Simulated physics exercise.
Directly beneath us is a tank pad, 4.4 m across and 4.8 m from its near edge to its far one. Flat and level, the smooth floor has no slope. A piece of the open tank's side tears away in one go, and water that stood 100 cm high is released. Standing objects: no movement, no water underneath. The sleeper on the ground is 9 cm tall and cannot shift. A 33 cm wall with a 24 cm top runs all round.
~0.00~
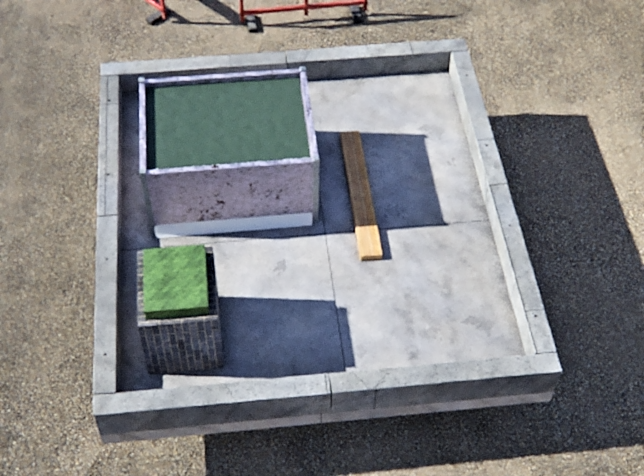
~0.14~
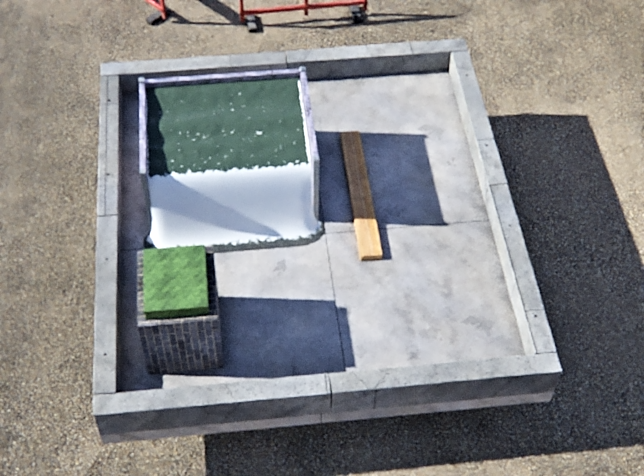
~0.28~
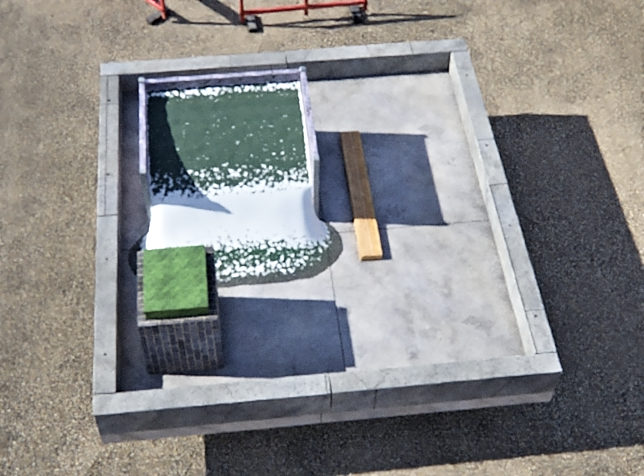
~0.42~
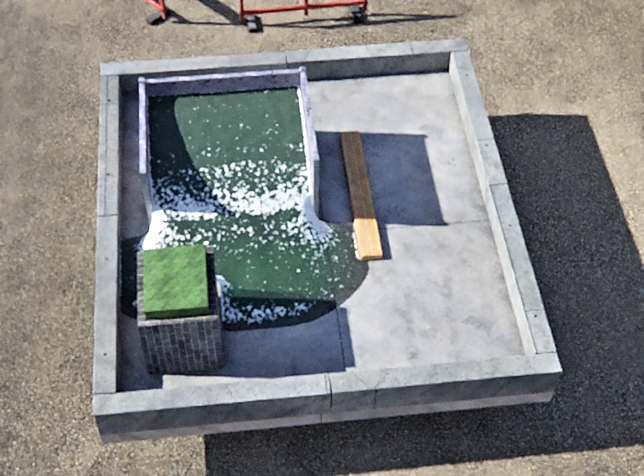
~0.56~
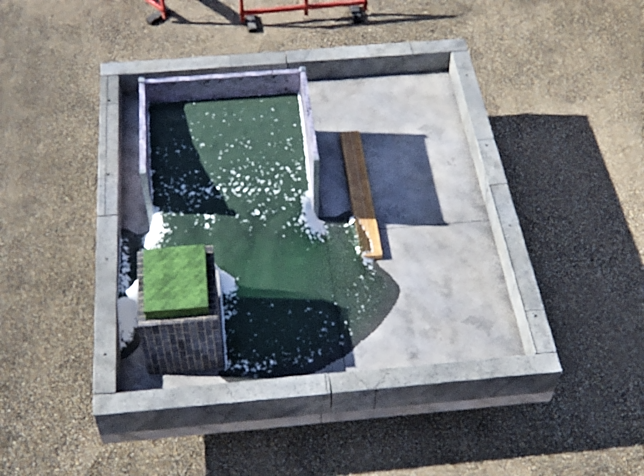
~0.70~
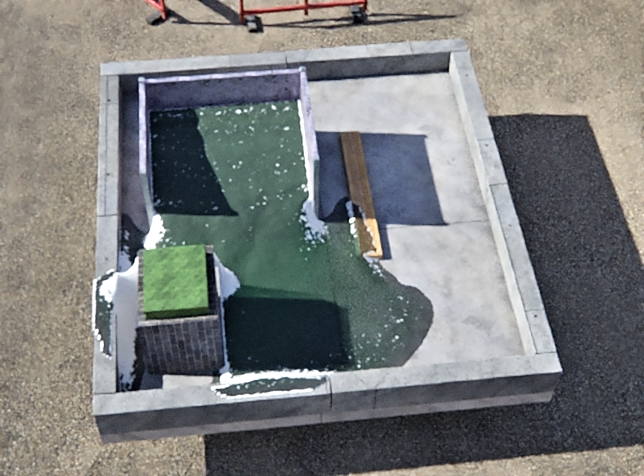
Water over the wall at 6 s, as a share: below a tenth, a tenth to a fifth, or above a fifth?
The share is a tenth to a fifth.
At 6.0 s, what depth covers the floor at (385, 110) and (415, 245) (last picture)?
Depths: Around 18 and 10 centimetres.
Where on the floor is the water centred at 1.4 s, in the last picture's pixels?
Roughly (252, 274).
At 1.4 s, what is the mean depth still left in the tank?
Some 31 cm on average.
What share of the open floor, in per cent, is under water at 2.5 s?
65 %.
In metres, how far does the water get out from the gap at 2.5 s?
I'd say around 3.8 m from the gap.
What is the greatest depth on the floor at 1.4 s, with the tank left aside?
Max depth: About 76 centimetres.
After 1.1 s water covers 40 % of the floor and is deepest (100 cm) near (309, 389); 1 % is over the wall.
After 1.4 s water covers 45 % of the floor and is deepest (76 cm) near (309, 389); 4 % is over the wall.
After 2.5 s water covers 60 % of the floor and is deepest (47 cm) near (524, 369); 12 % is over the wall.
After 4.0 s water covers 80 % of the floor and is deepest (27 cm) near (366, 78); 14 % is over the wall.
After 6.0 s water covers 85 % of the floor and is deepest (22 cm) near (446, 131); 14 % is over the wall.
